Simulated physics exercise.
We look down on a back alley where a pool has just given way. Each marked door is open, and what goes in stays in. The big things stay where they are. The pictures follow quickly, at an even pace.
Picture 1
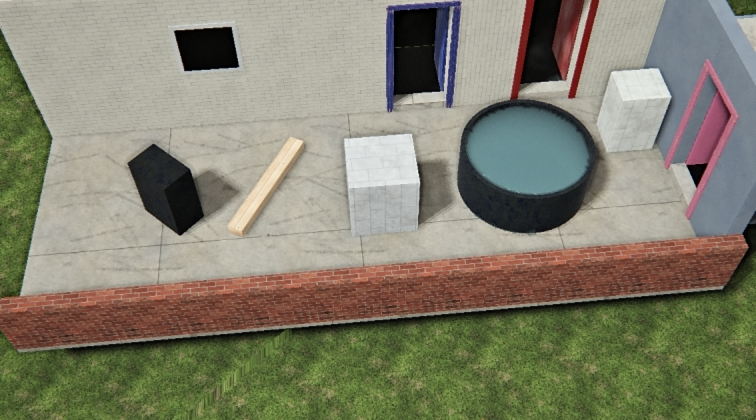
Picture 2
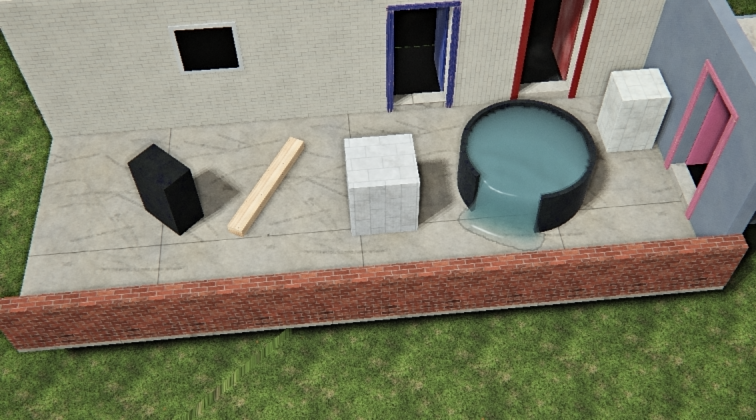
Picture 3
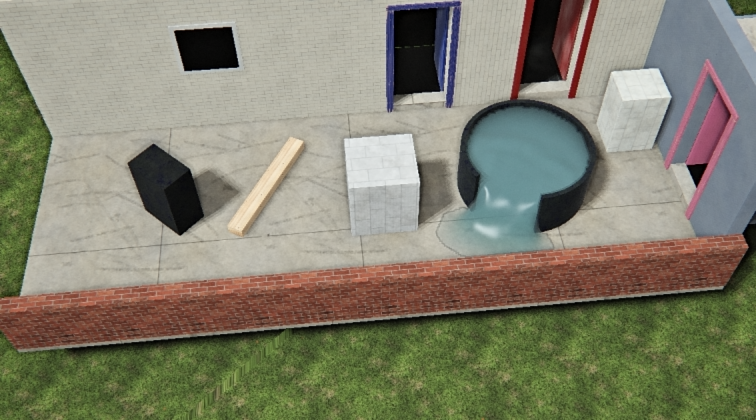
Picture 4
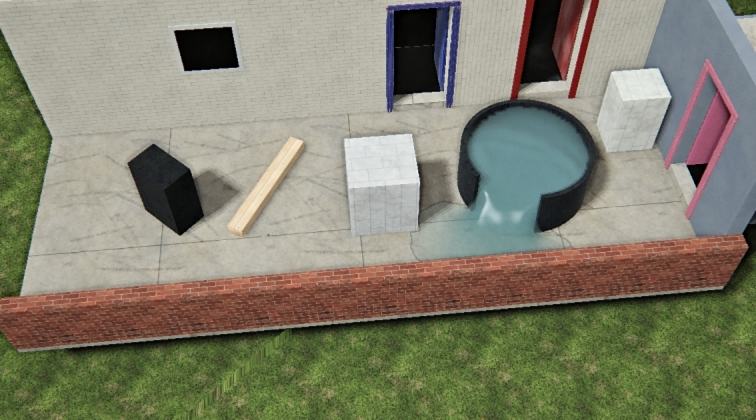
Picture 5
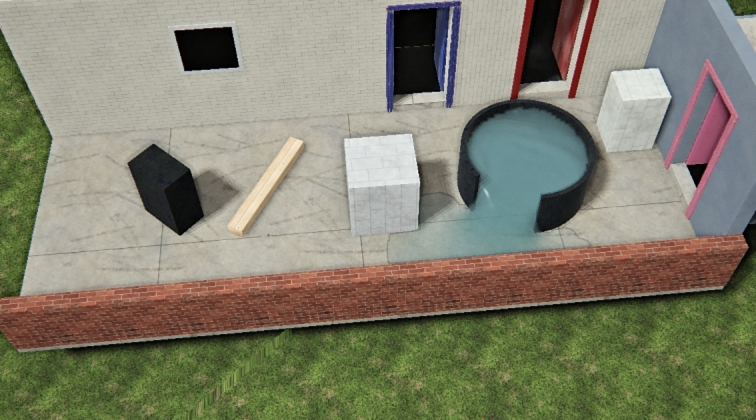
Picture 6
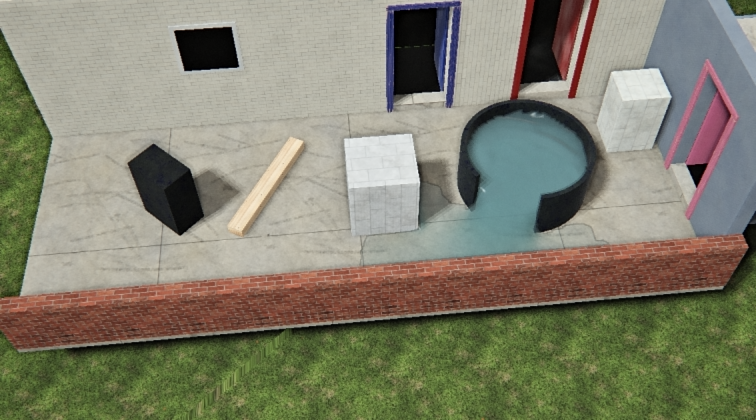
In a paved back alley between a pale wall and a low brick wall, a round black pool stands full and still beside a white block. A gap opens in its near side and water pours out, spreading across the paving toward the brick wall and leftward in front of the block.
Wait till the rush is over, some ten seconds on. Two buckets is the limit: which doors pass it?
One by one: The red door admits no more than that; the pink door admits no more than that; the blue door admits no more than that.
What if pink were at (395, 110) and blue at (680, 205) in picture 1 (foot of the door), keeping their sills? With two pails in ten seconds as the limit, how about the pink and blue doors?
My reading: The pink door is under, the blue door takes less.
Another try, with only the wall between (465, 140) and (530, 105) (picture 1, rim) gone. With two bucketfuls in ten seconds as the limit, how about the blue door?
The blue door floods.
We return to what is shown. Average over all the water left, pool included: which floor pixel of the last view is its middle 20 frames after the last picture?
Around (439, 224).
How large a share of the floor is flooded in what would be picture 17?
About 45 per cent.
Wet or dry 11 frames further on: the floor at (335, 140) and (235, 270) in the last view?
As listed: Dry, covered.
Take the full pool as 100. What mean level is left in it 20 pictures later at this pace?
Roughly 28 per cent.
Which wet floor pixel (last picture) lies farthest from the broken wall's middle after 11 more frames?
Near (45, 323).
A moment on, water covers 25 % of the floor; the red door not reached, the pink door not reached, the blue door not reached.
Next, water covers 45 % of the floor; the red door not reached, the pink door wet at the sill, nothing in, the blue door not reached.
Then, water covers 55 % of the floor; the red door not reached, the pink door wet at the sill, nothing in, the blue door wet at the sill, nothing in.
Later, water covers 75 % of the floor; the red door wet at the sill, nothing in, the pink door wet at the sill, nothing in, the blue door wet at the sill, nothing in.
In the end, water covers 85 % of the floor; the red door wet at the sill, nothing in, the pink door wet at the sill, nothing in, the blue door wet at the sill, nothing in.
